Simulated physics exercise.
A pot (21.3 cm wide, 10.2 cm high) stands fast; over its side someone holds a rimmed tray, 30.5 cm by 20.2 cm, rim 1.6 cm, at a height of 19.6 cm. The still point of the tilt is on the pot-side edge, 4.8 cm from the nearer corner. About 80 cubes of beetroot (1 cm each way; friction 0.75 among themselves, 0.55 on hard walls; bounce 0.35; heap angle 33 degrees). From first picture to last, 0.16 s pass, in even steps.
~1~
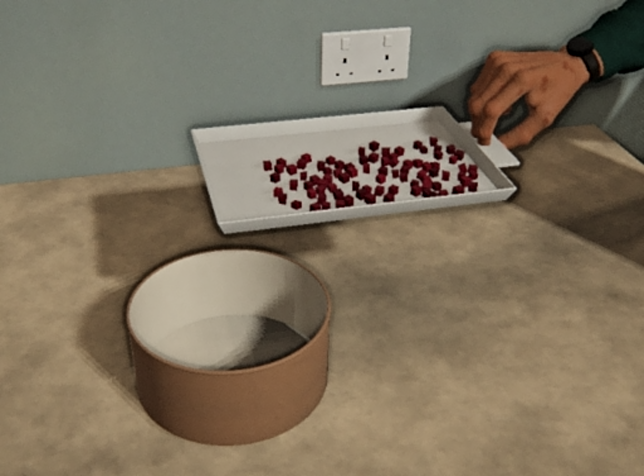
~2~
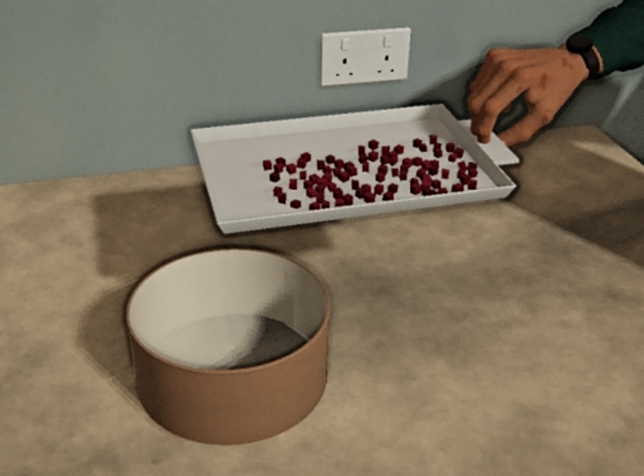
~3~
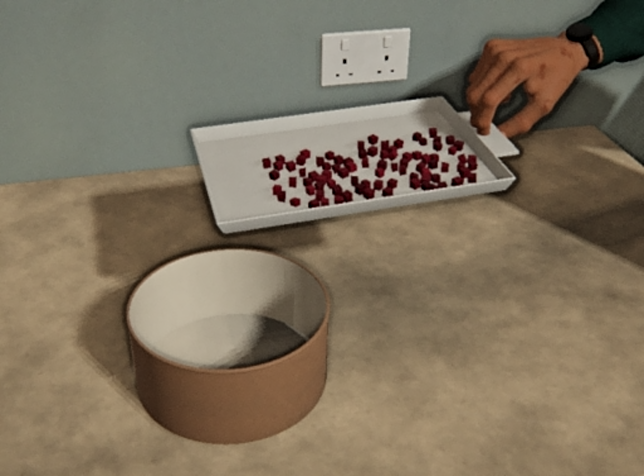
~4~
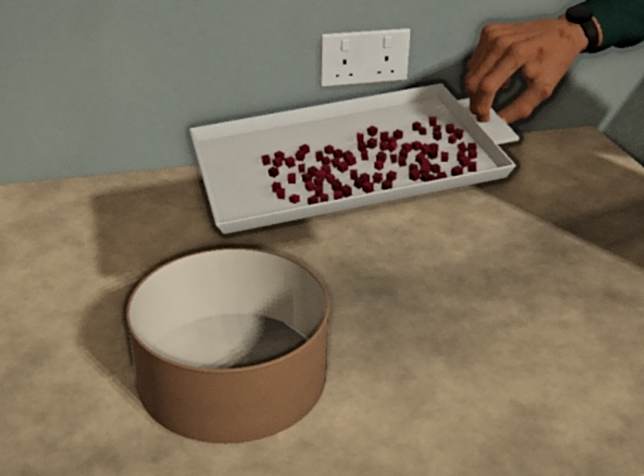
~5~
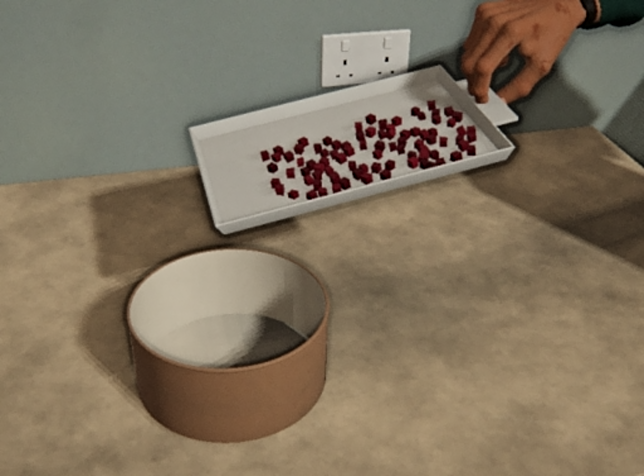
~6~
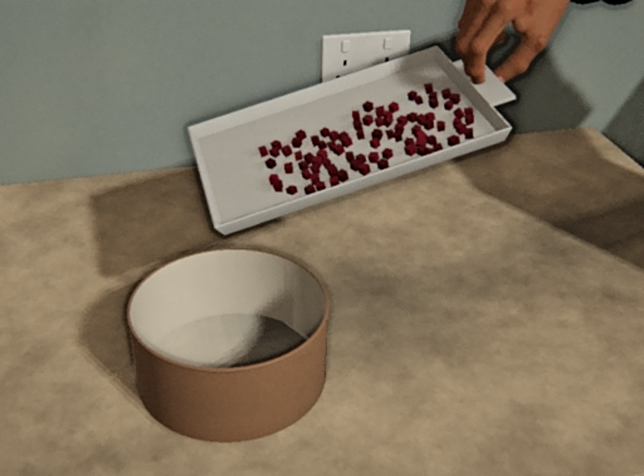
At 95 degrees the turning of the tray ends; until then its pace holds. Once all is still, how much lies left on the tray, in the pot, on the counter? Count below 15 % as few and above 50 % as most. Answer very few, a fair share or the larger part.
Tray very few, pot the larger part, counter a fair share.
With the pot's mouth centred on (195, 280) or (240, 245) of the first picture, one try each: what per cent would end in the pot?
About 90 and 5 per cent.
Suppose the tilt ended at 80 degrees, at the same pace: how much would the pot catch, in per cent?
In that case some 75 per cent.
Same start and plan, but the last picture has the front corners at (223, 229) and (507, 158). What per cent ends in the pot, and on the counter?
Pot 80, counter 20.
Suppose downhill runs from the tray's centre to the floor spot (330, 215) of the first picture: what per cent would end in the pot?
Some 60 per cent.
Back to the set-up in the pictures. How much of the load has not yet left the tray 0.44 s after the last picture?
Roughly 85 per cent.
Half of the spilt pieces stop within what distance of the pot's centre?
About 46 cm.
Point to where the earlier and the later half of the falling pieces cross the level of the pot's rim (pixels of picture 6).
At about (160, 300), then at (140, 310).
Then, 0.26 s after the last picture, tilt 55 degrees; the tray holds 100 %, the pot 0 %.
Then, 0.44 s after the last picture, tilt 83 degrees; the tray holds 85 %, the pot 0 %.
Then, 0.73 s after the last picture, tilt 95 degrees; the tray holds 0 %, the pot 75 %.
In the end, tray 0 %, pot 75 %, counter 25 %.
